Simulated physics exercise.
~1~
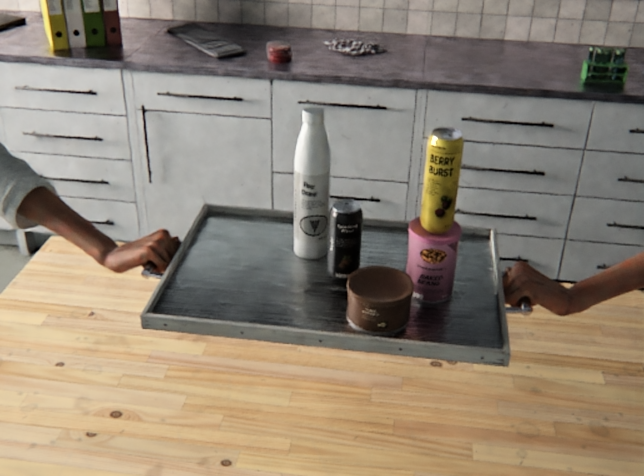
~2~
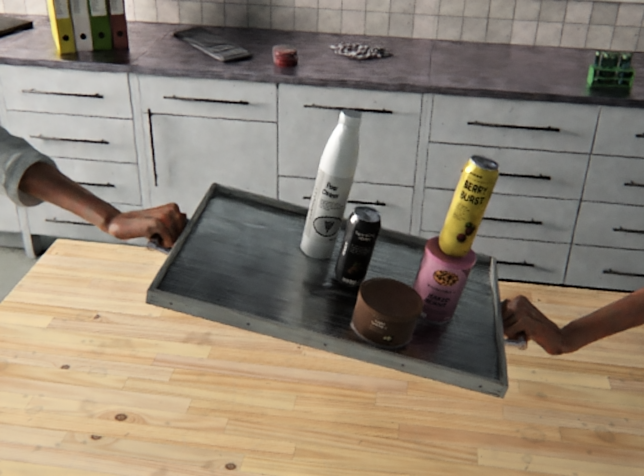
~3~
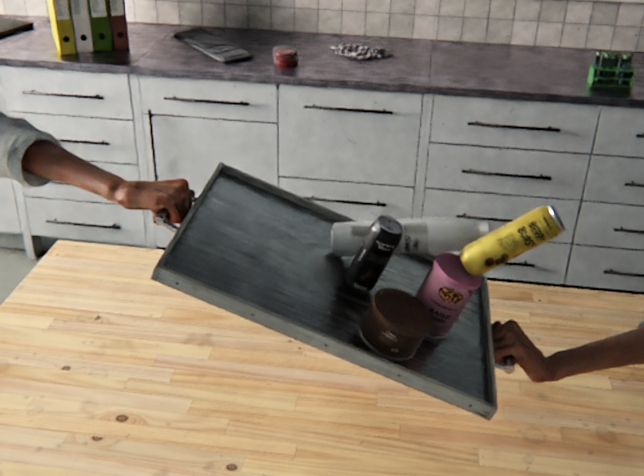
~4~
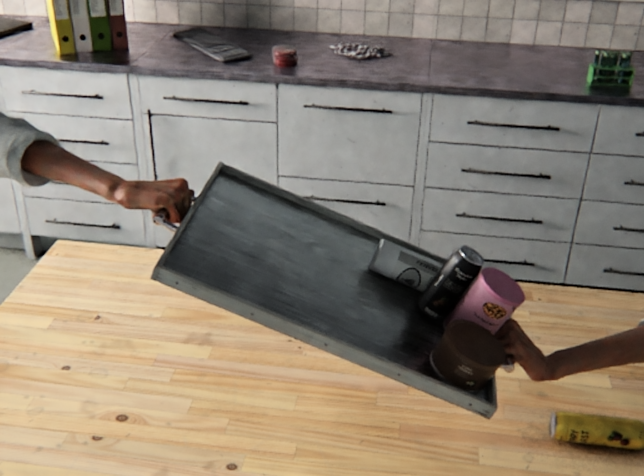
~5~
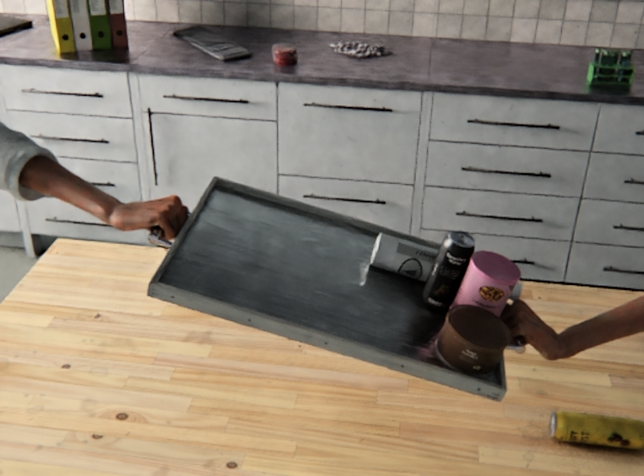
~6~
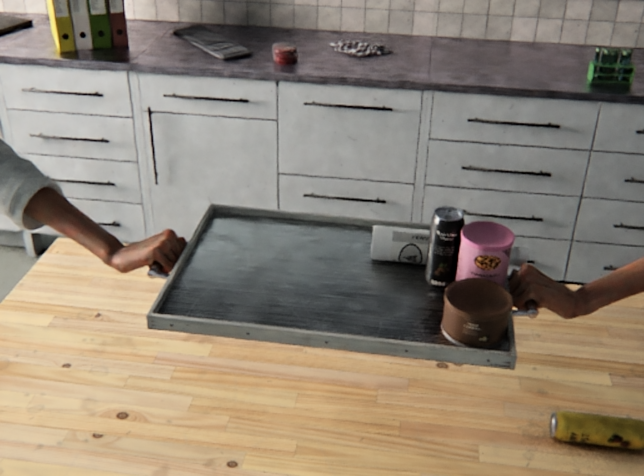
Two hands hold a dark rectangular tray by its ends above a pale wooden table in a kitchen, seen from the front and slightly above, with white drawers behind. On it stand a white bottle, a black can, a low brown tub, and a yellow can stacked on a pink tin. The tray tips down to the right; the bottle topples, and the yellow can leans and falls onto the table. The remaining items slide to the right end. The hands level the tray, leaving the bottle lying beside the upright black can, pink tin and tub.
